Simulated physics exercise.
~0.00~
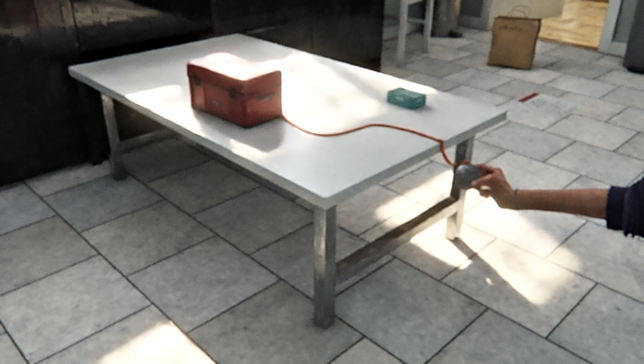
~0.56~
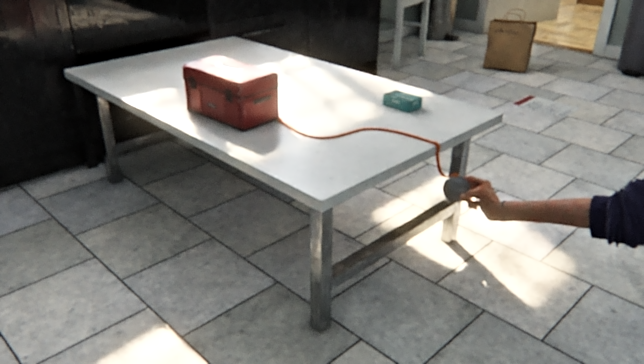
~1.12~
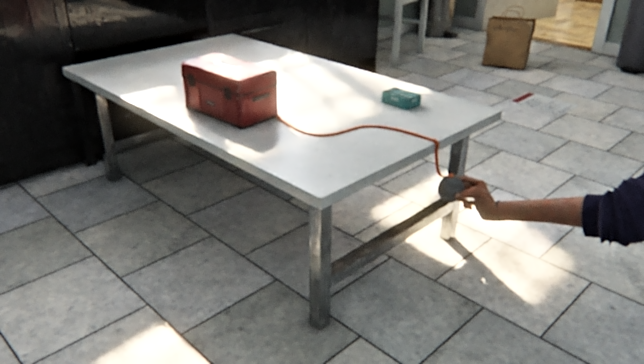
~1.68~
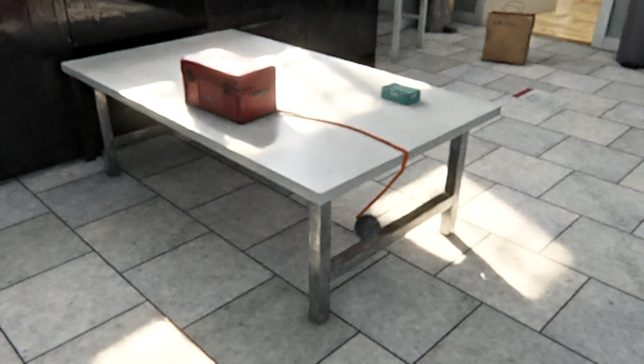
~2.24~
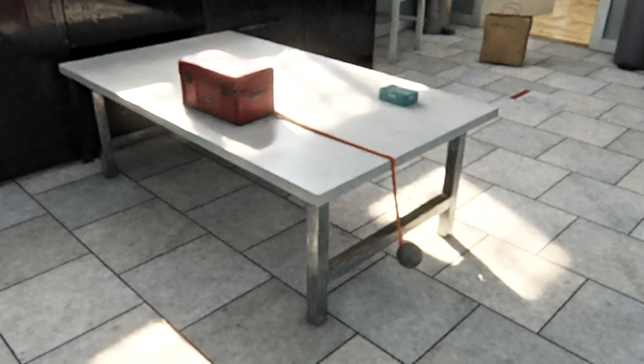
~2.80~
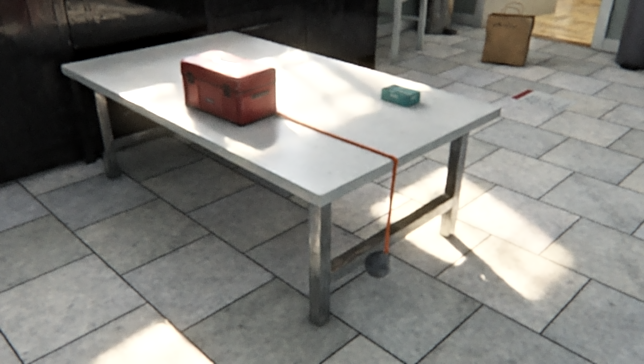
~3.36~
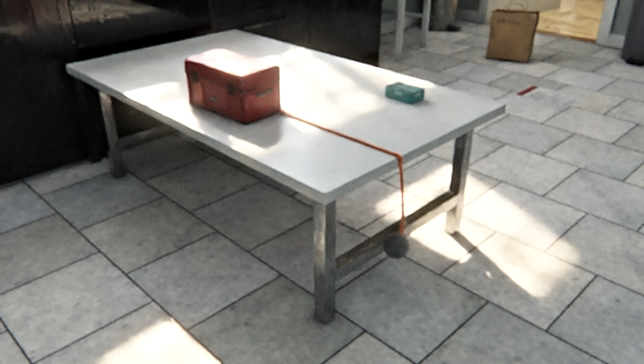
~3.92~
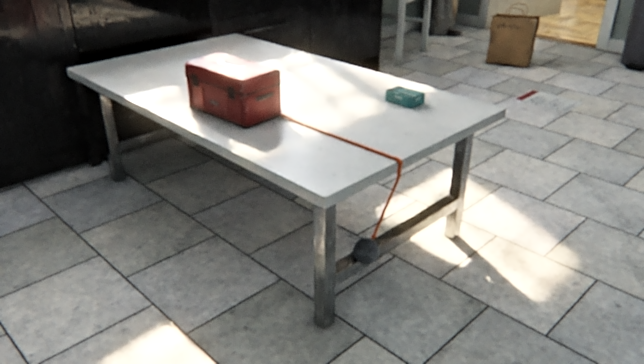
A grey ball on an orange-red ribbon is held by a hand reaching in from the right, beside the near right end of a low white table with metal legs, seen from slightly above in a sunlit, grey-tiled room. The ribbon runs across the tabletop to a red toolbox, with a small turquoise box standing to its right. The hand lets go, and the ball swings left and down below the edge as the ribbon draws straighter. It swings back right, then left, and repeats. At the end it still hangs in the air, while both boxes stay in place.
